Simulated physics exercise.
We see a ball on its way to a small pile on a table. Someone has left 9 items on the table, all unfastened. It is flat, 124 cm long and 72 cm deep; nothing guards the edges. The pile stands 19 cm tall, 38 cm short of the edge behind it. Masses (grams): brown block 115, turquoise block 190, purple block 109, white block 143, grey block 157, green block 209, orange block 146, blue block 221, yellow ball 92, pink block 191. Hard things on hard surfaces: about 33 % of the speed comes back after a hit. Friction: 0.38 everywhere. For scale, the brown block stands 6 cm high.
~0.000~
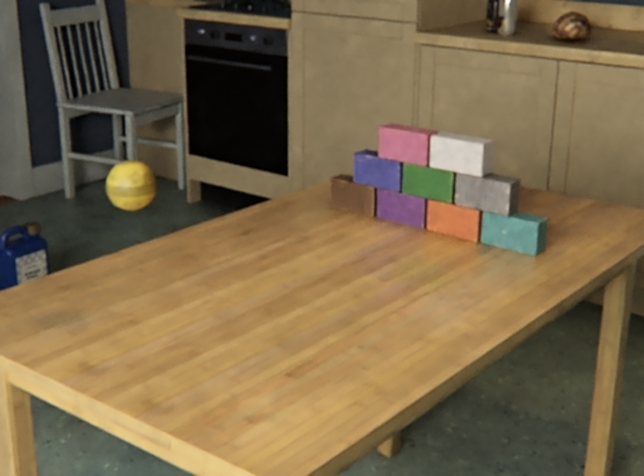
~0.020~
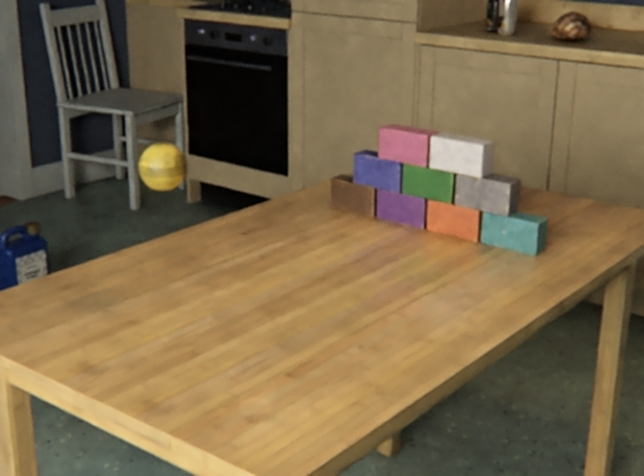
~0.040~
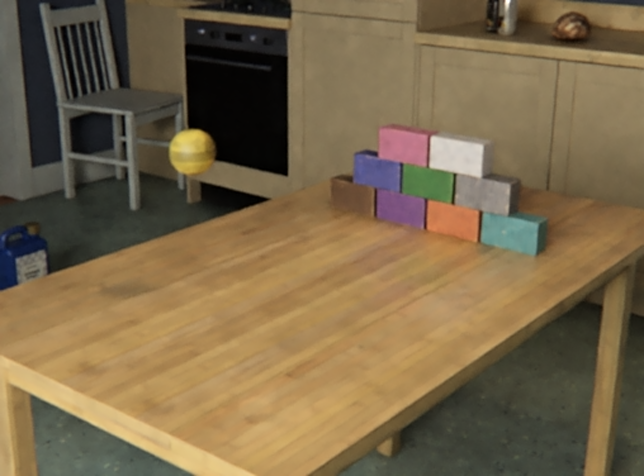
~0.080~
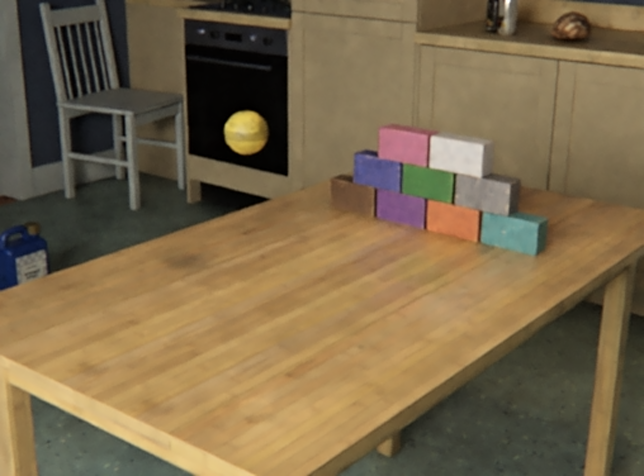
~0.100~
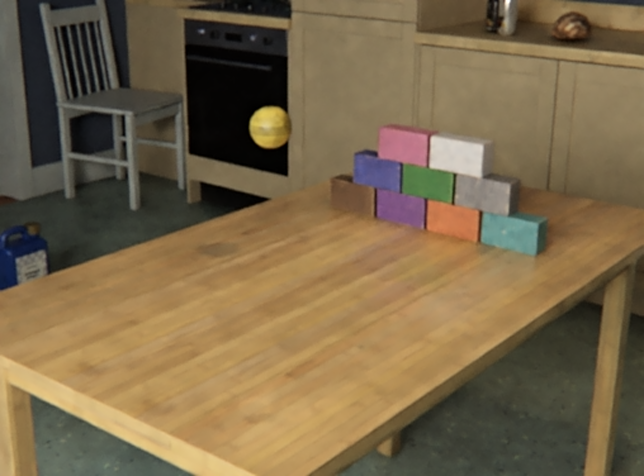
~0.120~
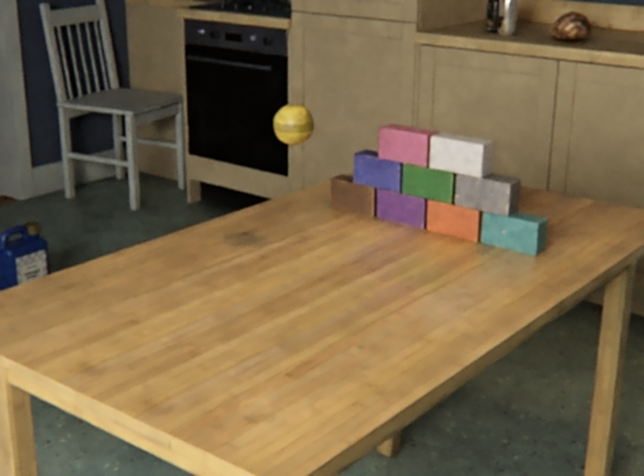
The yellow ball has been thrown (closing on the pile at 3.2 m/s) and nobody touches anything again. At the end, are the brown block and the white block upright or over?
The brown block is still upright, the white block is still upright.
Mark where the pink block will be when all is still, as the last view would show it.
Near (494, 198).
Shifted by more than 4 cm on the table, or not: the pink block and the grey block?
The pink block leaves its spot; the grey block holds its spot.
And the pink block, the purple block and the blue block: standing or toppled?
The pink block falls over; the purple block is still upright; the blue block is still upright.
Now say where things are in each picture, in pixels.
Gap 62 cm; yellow ball (132, 186); brown block (357, 195); white block (461, 154), in the first picture.
Gap 56 cm; yellow ball (163, 167); grey block (487, 192), in the second picture.
Gap 50 cm; yellow ball (192, 152); orange block (458, 218), in the third picture.
Gap 37 cm; yellow ball (246, 133); pink block (408, 145), in the fourth picture.
Gap 30 cm; yellow ball (271, 127); purple block (406, 206), in the fifth picture.
Gap 24 cm; yellow ball (294, 125); brown block (357, 195); white block (461, 154), in the sixth picture.
Around 0.32 s, yellow ball near (387, 131); pink block at 22° to upright.
Around 0.42 s, yellow ball near (392, 158); pink block on its side.
Around 0.62 s, yellow ball near (399, 145); pink block on its side.
Around 0.92 s, yellow ball near (400, 306); pink block on its side.
Finally (1.0 s), on their side or leaning hard on the table, pink block; the other 8 still in place (within 4 cm). Final places as that camera would see them, brown block near (358, 195), white block near (461, 154).
